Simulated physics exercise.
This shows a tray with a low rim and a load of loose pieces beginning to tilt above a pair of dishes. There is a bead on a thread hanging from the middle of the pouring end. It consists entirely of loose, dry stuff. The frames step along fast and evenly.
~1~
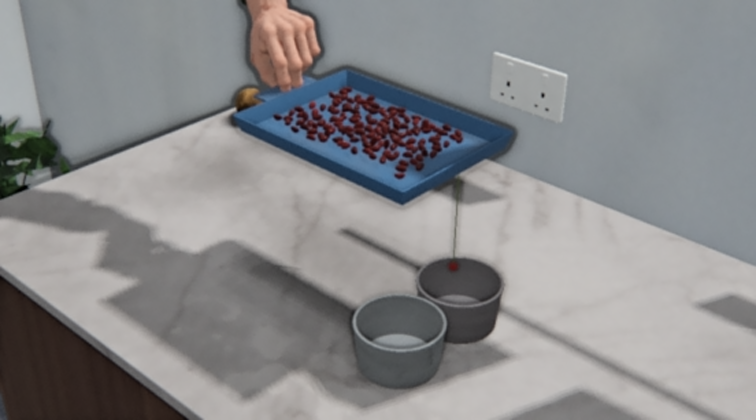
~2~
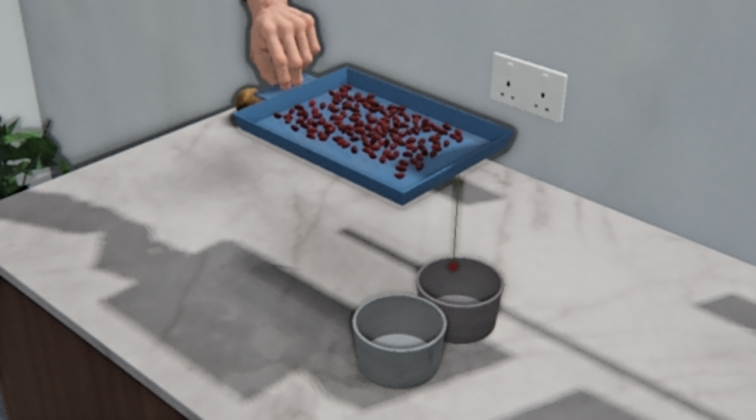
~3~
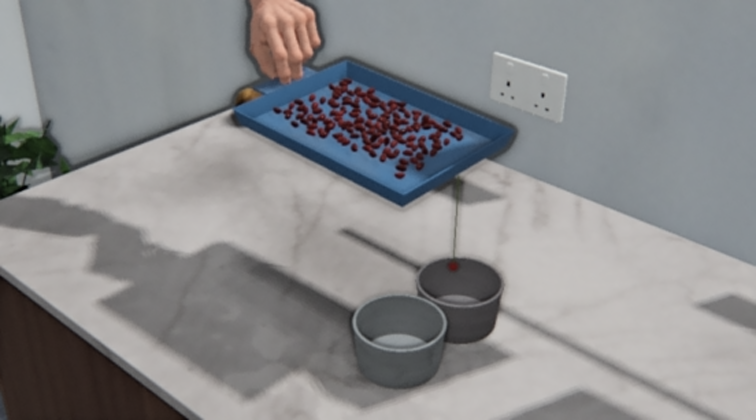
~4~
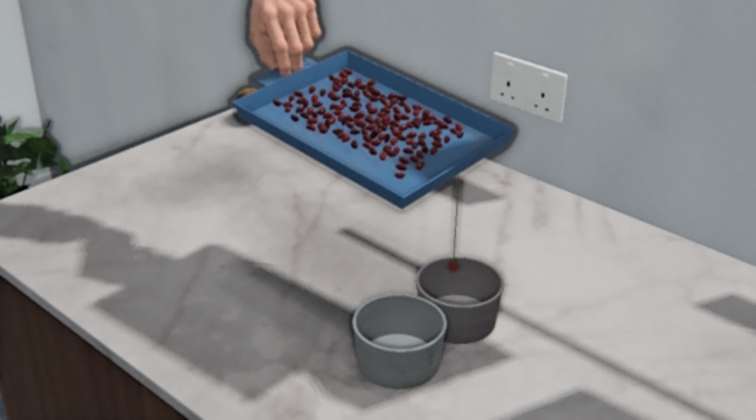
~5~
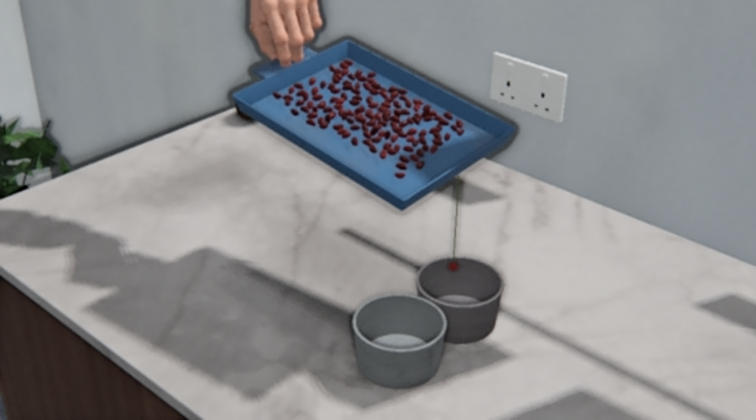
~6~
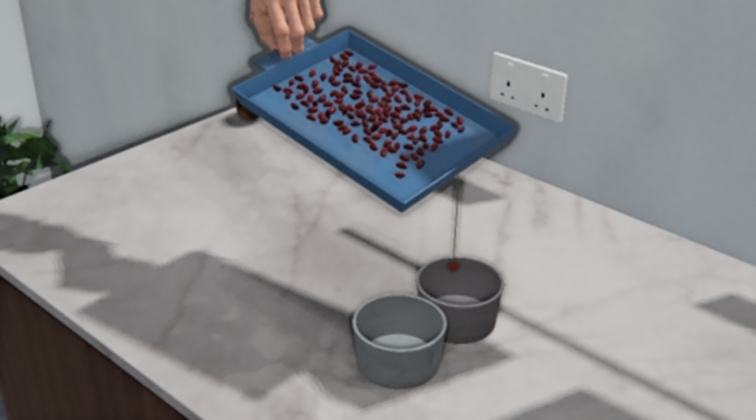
To begin with, a hand holds a blue tray scattered with dark red beans nearly level above two small grey dishes on a marble counter. The hand then slowly raises the tray's far end, tilting it slightly toward its near left corner, while the beans barely shift and the dishes stay still.
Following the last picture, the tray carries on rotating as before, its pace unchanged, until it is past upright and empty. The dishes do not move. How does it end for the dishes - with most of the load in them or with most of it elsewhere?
The greater share ends up in the dishes.
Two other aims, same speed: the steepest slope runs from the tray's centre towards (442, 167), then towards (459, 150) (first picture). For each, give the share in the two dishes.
I'd say some 10 in a hundred at first, then 10 in a hundred.
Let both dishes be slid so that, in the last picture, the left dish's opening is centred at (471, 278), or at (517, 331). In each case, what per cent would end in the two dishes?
It comes to roughly 0 per cent in one try and roughly 0 per cent in the next.
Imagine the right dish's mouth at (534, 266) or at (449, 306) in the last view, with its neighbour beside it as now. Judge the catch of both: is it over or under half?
Together the dishes get less than a half first, then beyond half.
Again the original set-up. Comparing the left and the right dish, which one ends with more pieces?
That would be the left of the two, then.
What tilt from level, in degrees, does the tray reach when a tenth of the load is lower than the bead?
At some 85 degrees.
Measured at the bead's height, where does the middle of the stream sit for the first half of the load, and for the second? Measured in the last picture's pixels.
Close to (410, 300), then close to (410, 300).
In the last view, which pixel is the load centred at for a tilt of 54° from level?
Near (405, 161).
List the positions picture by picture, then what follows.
In the first picture, corners of the pouring end (403, 188) and (506, 132), level; middle of the load (368, 127), kidney beans; left dish (434, 358); right dish (493, 314); bead on its thread (453, 266).
In the second picture, corners of the pouring end (403, 188) and (506, 131), level; middle of the load (368, 126).
In the third picture, corners of the pouring end (403, 190) and (507, 130), tipped barely, lowest at the left corner; middle of the load (369, 123).
In the fourth picture, corners of the pouring end (403, 192) and (507, 129), tipped a little, lowest at the left corner; middle of the load (369, 117).
In the fifth picture, corners of the pouring end (403, 195) and (508, 128), tipped a little, lowest at the left corner; middle of the load (369, 112).
In the sixth picture, corners of the pouring end (404, 198) and (509, 127), tipped a little, lowest at the left corner; middle of the load (370, 107); left dish (434, 358); right dish (493, 314).
Just after the last frame, tray tipped steeply; almost all on the tray; just a few in the air.
A moment on, tray tipped right over; the larger part on the tray; roughly a quarter in the left dish; just a few outside both; just a few in the air.
Further on, tray tipped past a quarter turn; the larger part in the left dish; about a tenth in the right dish; about a tenth outside both.
When it is over, tray tipped past a quarter turn; the larger part in the left dish; about a tenth in the right dish; about a tenth outside both.
